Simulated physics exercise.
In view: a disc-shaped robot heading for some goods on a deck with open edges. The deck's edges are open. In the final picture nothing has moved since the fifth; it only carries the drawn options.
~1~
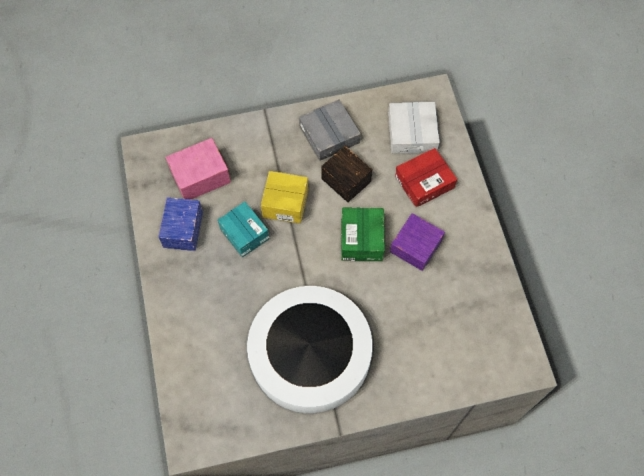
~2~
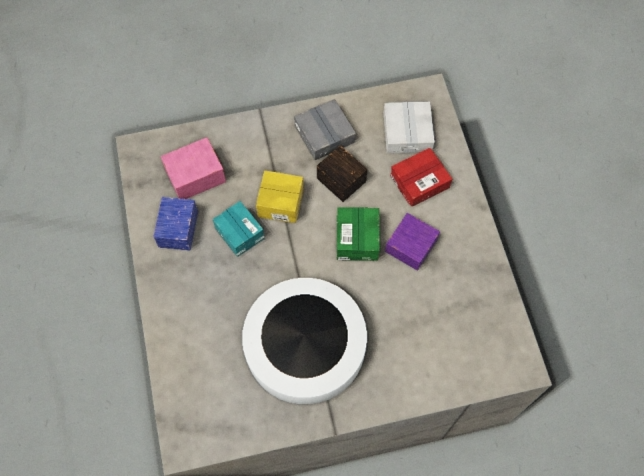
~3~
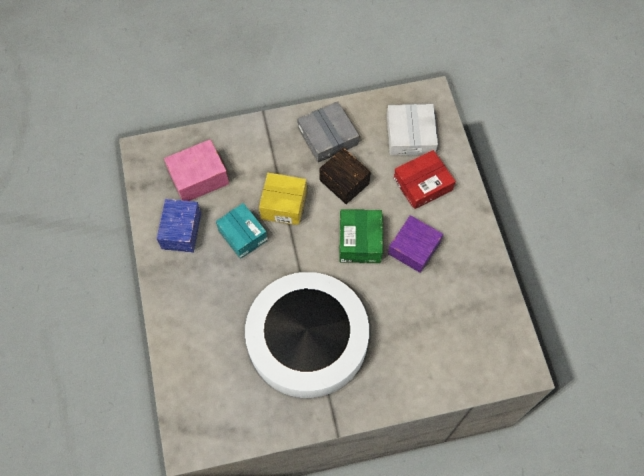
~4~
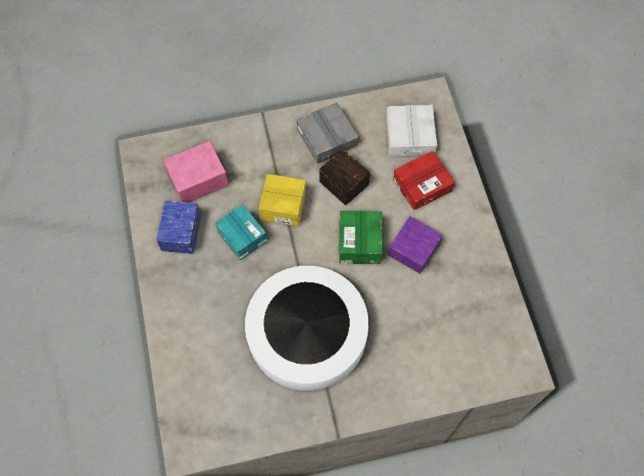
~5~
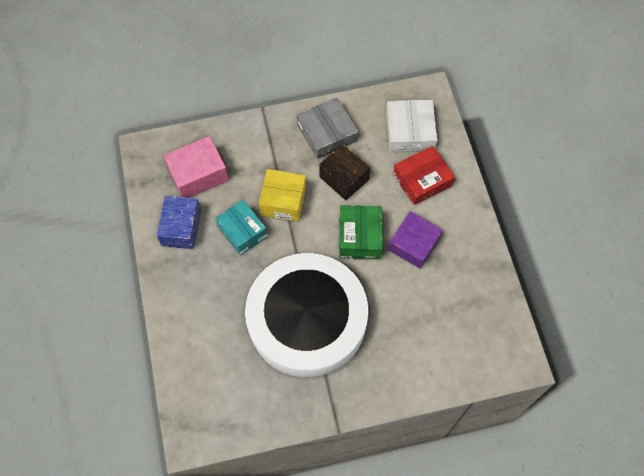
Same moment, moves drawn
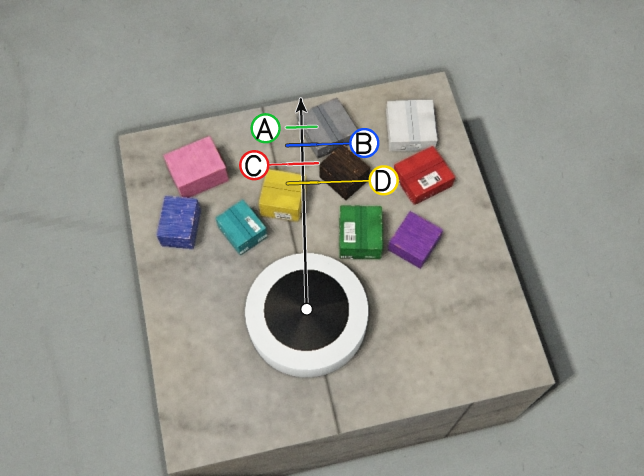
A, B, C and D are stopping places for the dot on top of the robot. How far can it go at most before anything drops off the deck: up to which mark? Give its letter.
It can go as far as B.
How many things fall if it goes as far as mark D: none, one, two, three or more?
By then, none.
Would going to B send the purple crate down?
By then, no.
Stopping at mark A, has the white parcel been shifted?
No.
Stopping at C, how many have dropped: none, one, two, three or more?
The count is none.
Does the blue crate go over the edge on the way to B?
By then, no.
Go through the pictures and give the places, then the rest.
In the first frame, yellow parcel (285, 198); purple crate (417, 242); turquoise parcel (243, 229).
In the second frame, robot (305, 340); blue crate (176, 223).
In the third frame, robot (307, 334); red parcel (424, 180).
In the fourth frame, robot (307, 327); grey box (327, 133).
In the fifth frame, robot (307, 314); green parcel (361, 233); yellow parcel (283, 196); purple crate (415, 240).
On the copy, A at (302, 127); B at (302, 145); C at (303, 164); D at (303, 183); the arrow from (307, 309) to (301, 99); the white dot at (307, 309).
On B. First, robot (305, 252); turquoise parcel (237, 221); yellow parcel (280, 187).
Then, robot (304, 195); grey box (327, 123); yellow parcel (265, 139).
Finally, robot (303, 153); grey box (338, 90); yellow parcel (249, 111); nothing has fallen.
By contrast, A drops the yellow parcel and grey box; C is safe but short; D is safe but short.
